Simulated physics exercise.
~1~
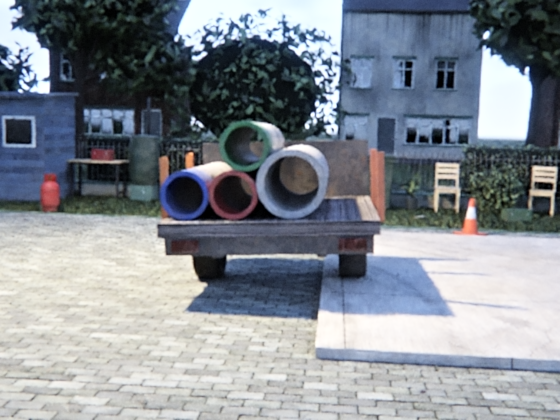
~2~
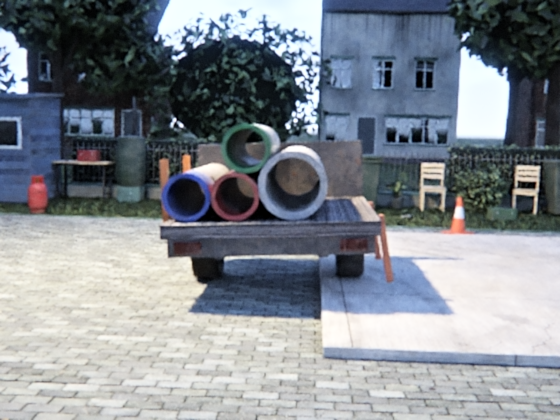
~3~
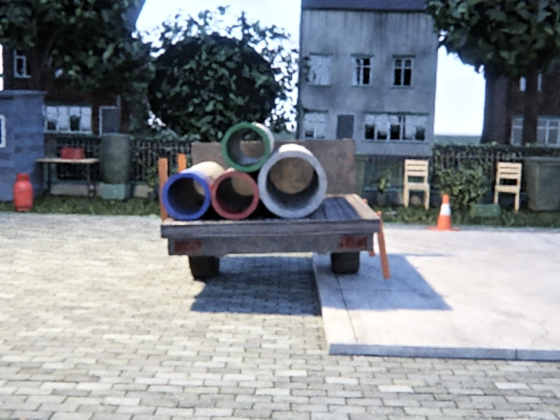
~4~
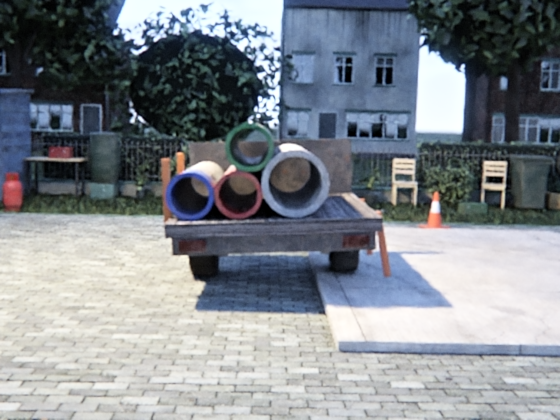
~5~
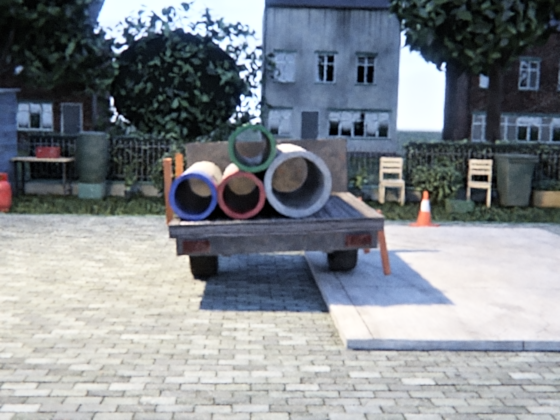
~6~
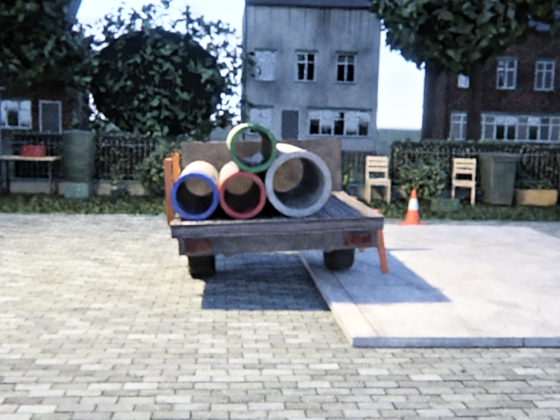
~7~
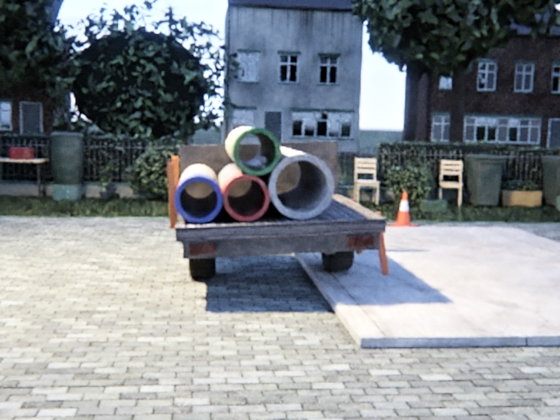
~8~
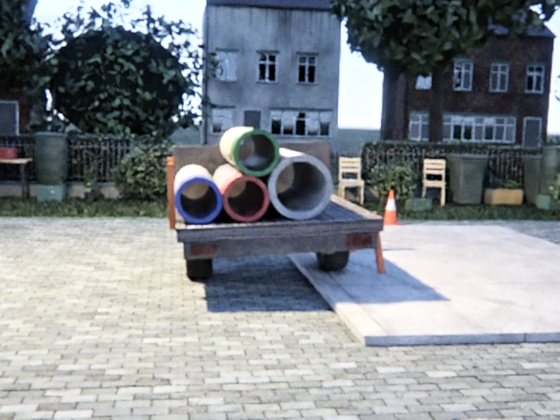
On a paved yard in front of a hedge, a fence and grey and brick houses, a low flatbed trailer is seen from behind. Four hollow concrete pipes lie on it with their ends facing the viewer, blue, red and plain grey in a row from left to right, with a green one resting on top. Orange posts stand at both sides of the deck. The posts on the right swing down and hang below the edge, while the view drifts slowly sideways. No pipe rolls off, and at the end all four still sit stacked on the deck.
